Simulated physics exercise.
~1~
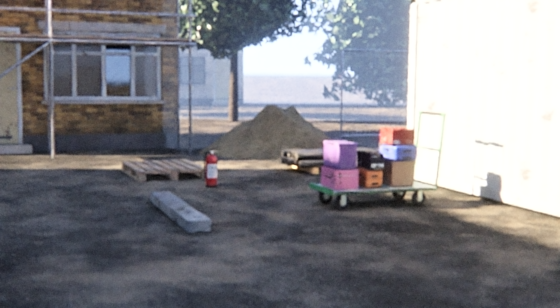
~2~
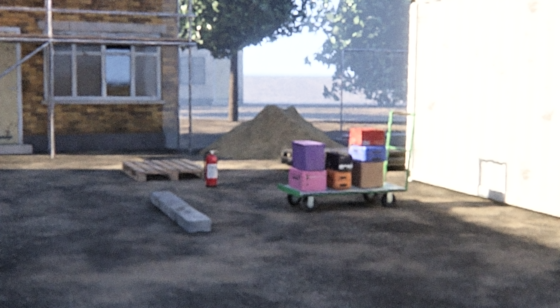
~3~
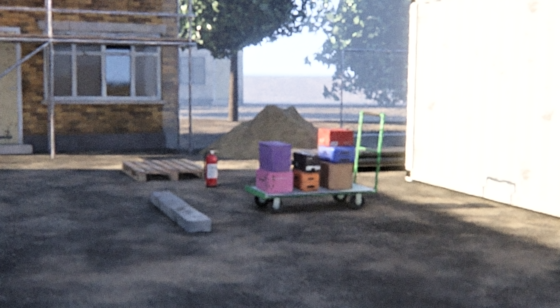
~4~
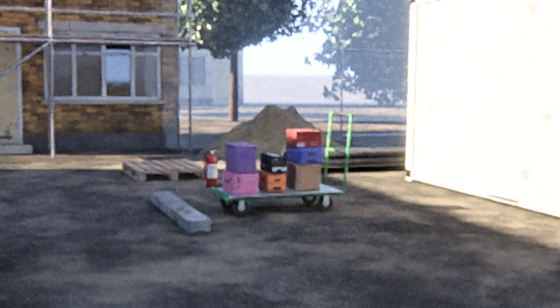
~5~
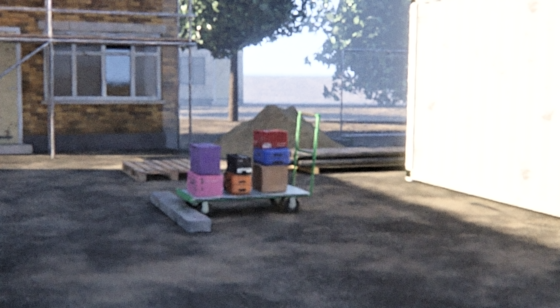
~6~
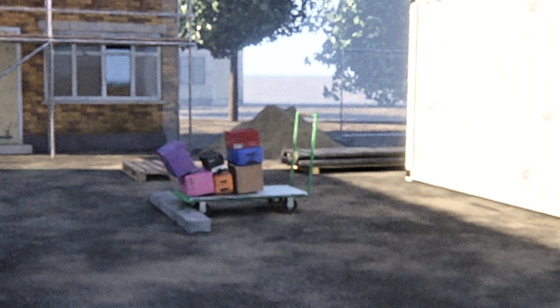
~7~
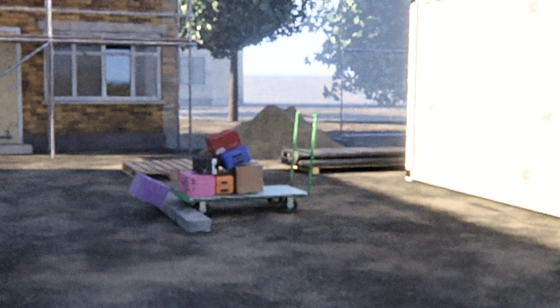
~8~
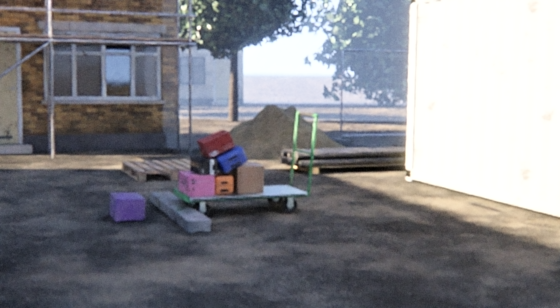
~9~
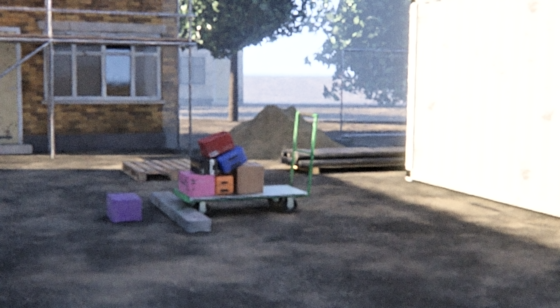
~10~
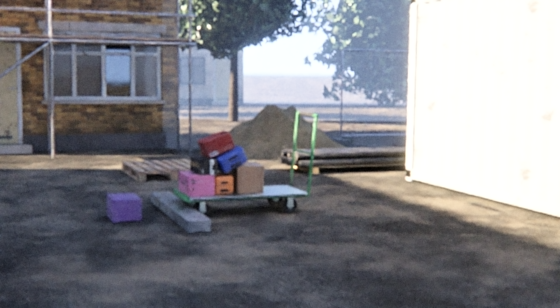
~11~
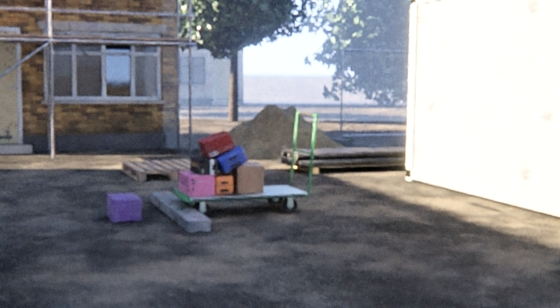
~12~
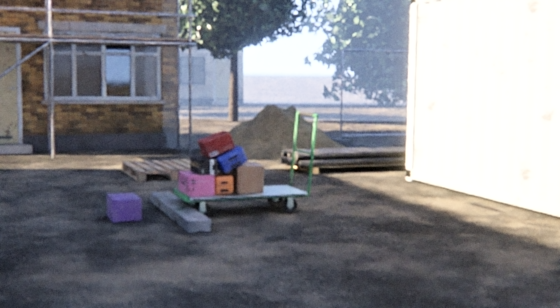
In this clip, a flatbed trolley stacked with colourful boxes rolls left across a yard and stops at a kerb. The purple box topples over the front onto the ground, while the red, blue and black ones shift and tilt but stay aboard with the rest.
